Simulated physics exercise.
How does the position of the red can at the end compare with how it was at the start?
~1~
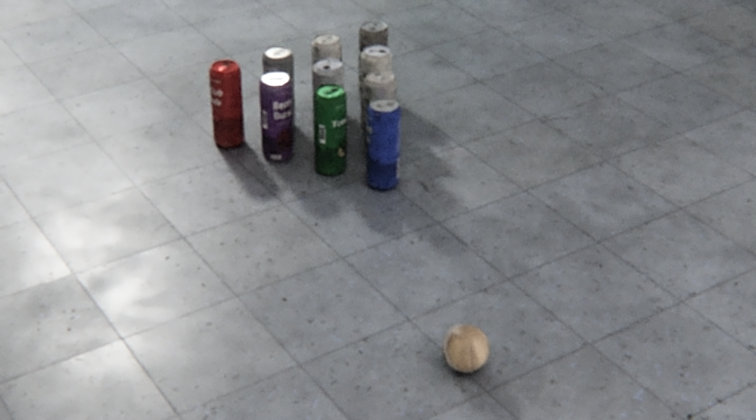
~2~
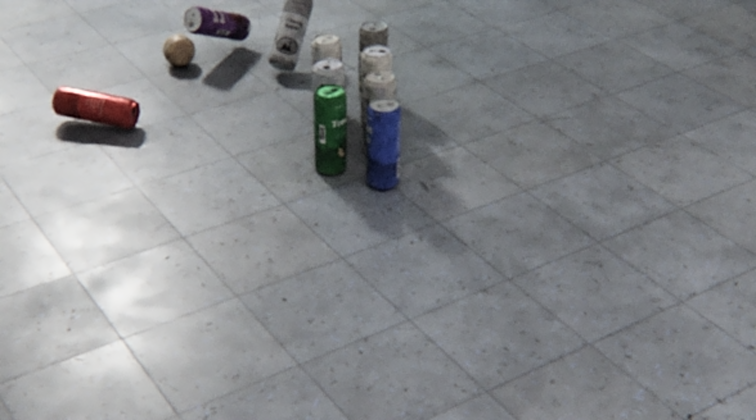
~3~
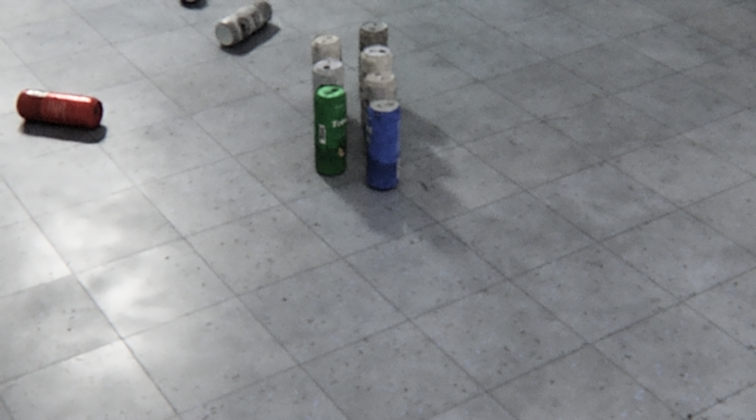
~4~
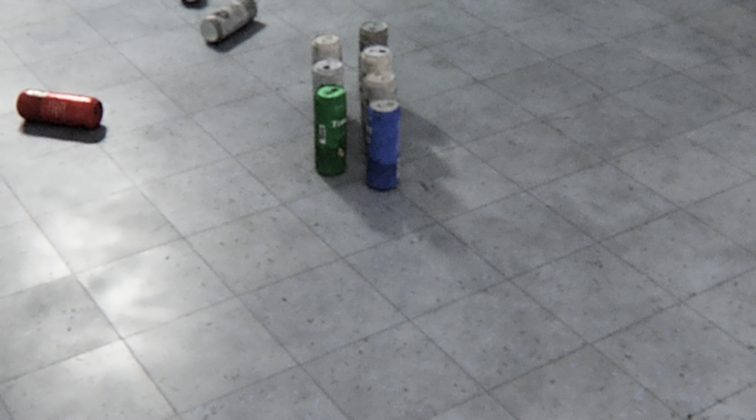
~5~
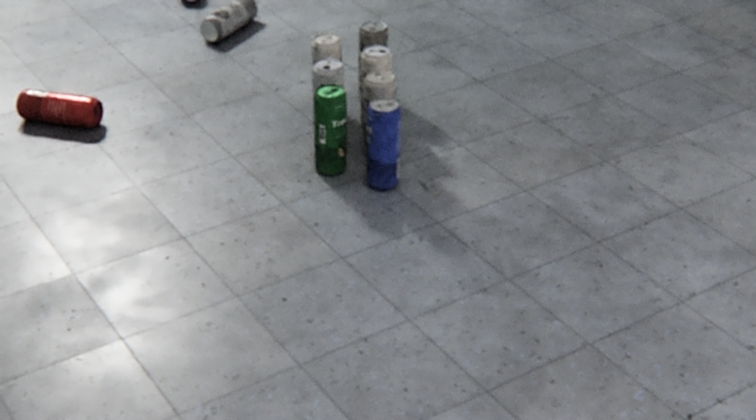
At the start the red can stands upright at the left of the group, and at the end it lies on its side farther to the left.
